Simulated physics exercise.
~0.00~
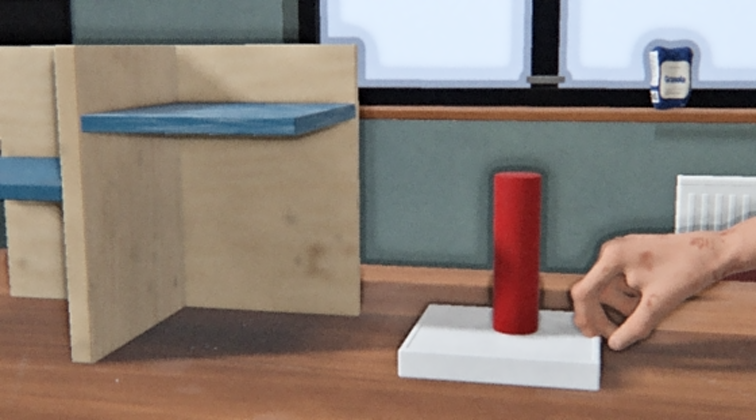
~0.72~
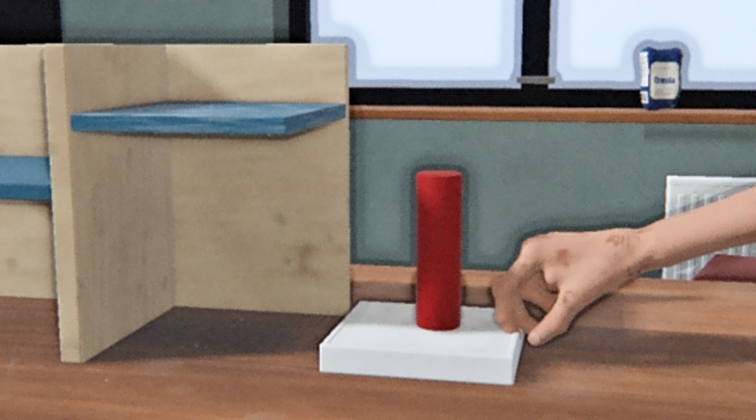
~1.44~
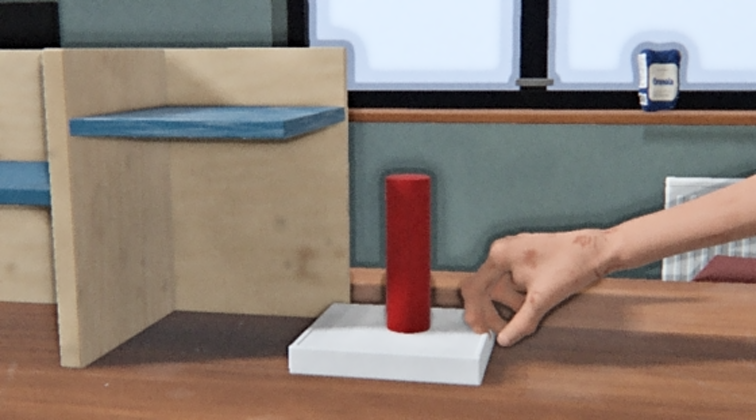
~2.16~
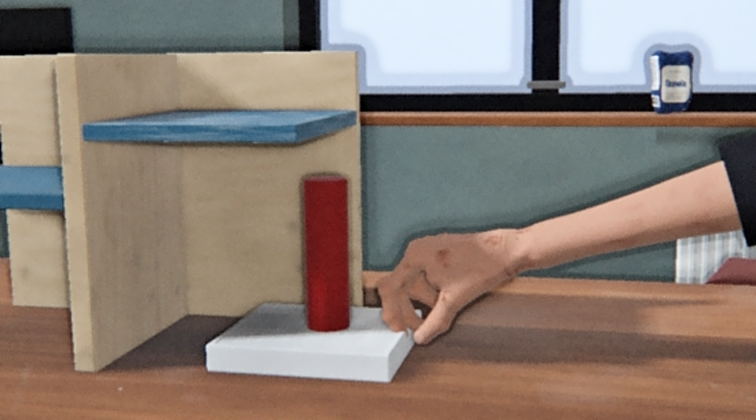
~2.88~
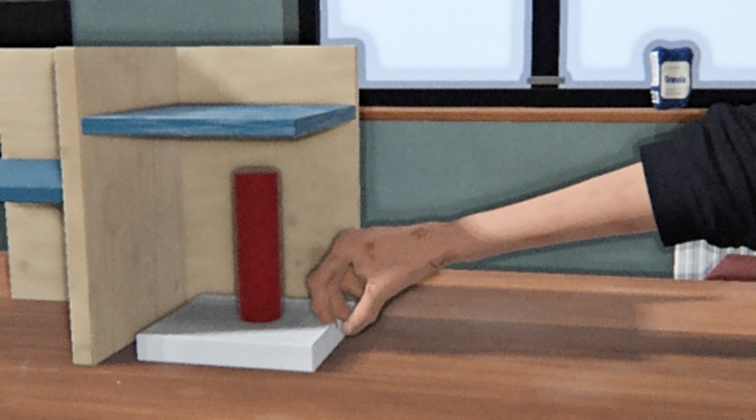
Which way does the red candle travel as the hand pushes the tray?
The red candle moves to the left, staying upright on the white tray as it goes.
